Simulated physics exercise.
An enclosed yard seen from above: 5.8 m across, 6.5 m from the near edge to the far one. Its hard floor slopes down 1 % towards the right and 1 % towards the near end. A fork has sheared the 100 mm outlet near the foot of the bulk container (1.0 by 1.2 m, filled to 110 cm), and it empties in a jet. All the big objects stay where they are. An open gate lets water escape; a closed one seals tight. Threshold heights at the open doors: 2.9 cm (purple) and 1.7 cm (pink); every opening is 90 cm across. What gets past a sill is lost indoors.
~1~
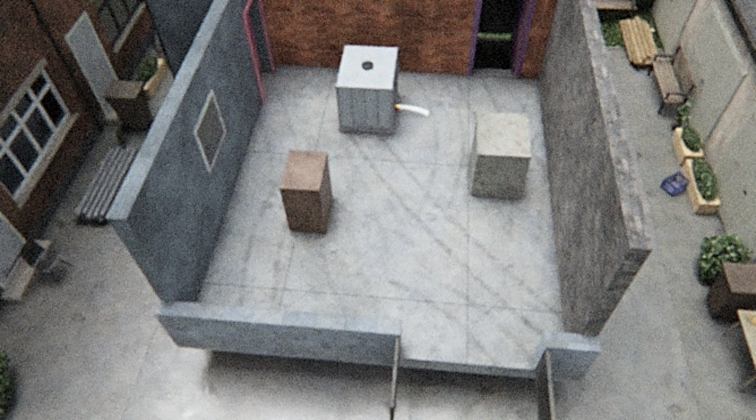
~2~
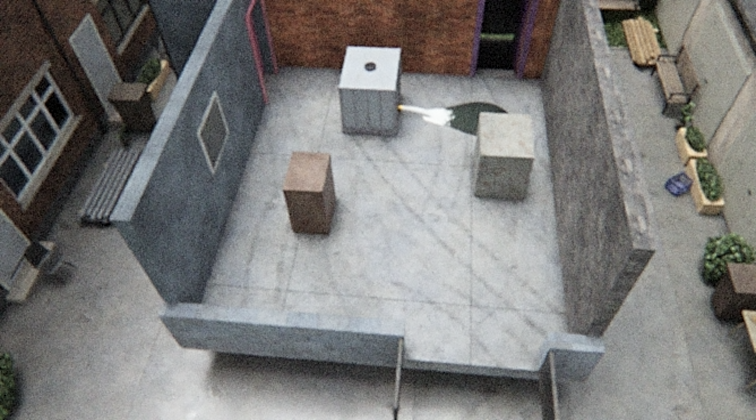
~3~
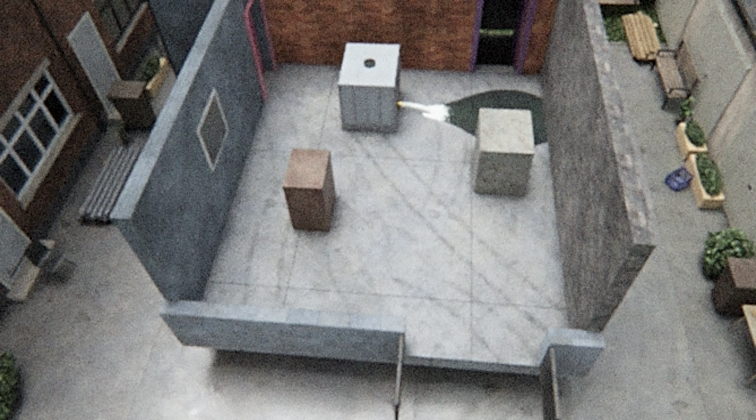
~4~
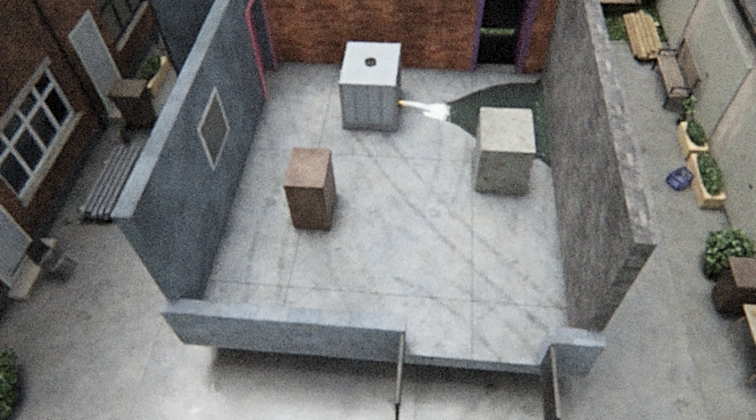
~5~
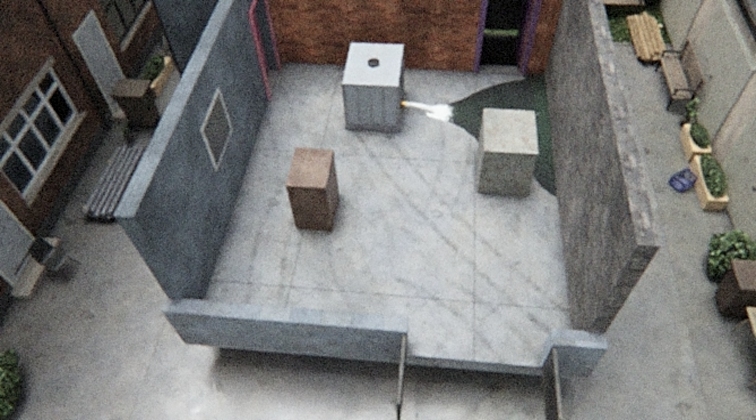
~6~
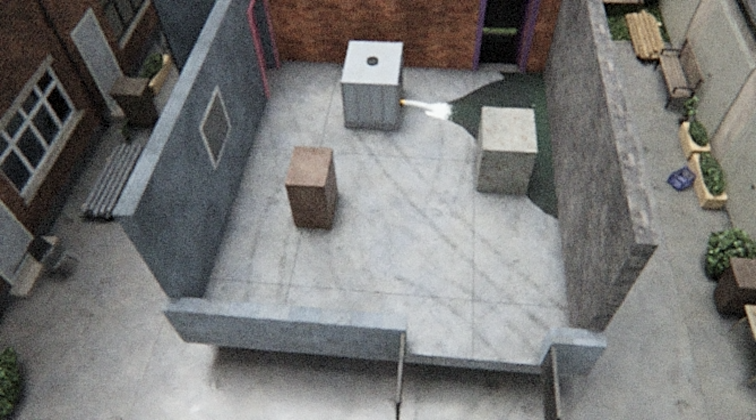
A pale metal container in a walled yard spurted water from its right side, and a dark wet patch spread across the floor, around behind a grey block and along the right wall.
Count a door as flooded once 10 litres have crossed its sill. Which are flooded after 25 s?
One by one: At the purple door it does not reach the limit; at the pink door it keeps below the limit.
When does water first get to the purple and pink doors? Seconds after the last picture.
Arrival: Purple 0.1 s, pink not within the 25 s.
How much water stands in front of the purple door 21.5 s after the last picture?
Roughly 2.0 cm deep.
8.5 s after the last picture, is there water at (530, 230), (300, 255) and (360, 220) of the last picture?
In that order: Flooded, dry, not reached.
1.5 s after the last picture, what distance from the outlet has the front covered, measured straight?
About 4.6 m.
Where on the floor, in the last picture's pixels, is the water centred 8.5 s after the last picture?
Near (503, 164).
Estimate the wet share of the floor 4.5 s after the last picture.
Some 25 per cent of it.
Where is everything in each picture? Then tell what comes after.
In the first frame, the jet has just started at (408, 109); the ground is still dry.
The second frame shows from the spout at (411, 110) the water has spread over 1.1 m2; its tip is at a hidden place, and it is 1.4 cm deep on average.
The third frame shows the jet leaves at (410, 106); the sheet reaches (547, 139), 3.1 m away, and wets 2.7 m2.
The fourth frame shows the jet leaves at (411, 105); the sheet reaches (550, 165), 3.3 m away, and wets 3.2 m2.
The fifth frame shows the jet leaves at (414, 106); the sheet reaches (556, 194), 3.6 m away, and wets 3.8 m2.
The sixth frame shows from the spout at (413, 104) the water has spread over 4.3 m2; its tip is at (557, 215), and it is 1.4 cm deep on average.
Then, 1.5 s after the last picture water covers 15 % of the floor and is deepest (7 cm) near (544, 118); purple door 1.9 cm at the sill, 0 L in, pink door not reached.
Then, 4.5 s after the last picture water covers 25 % of the floor and is deepest (7 cm) near (543, 106); purple door 2.4 cm at the sill, 0 L in, pink door not reached.
Then, 8.5 s after the last picture water covers 35 % of the floor and is deepest (9 cm) near (544, 112); purple door 2.4 cm at the sill, 0 L in, pink door not reached.
Then, 12.5 s after the last picture water covers 45 % of the floor and is deepest (9 cm) near (544, 112); purple door 2.2 cm at the sill, 0 L in, pink door not reached.
Then, 21.5 s after the last picture water covers 50 % of the floor and is deepest (8 cm) near (545, 125); purple door 2 cm at the sill, 0 L in, pink door not reached.
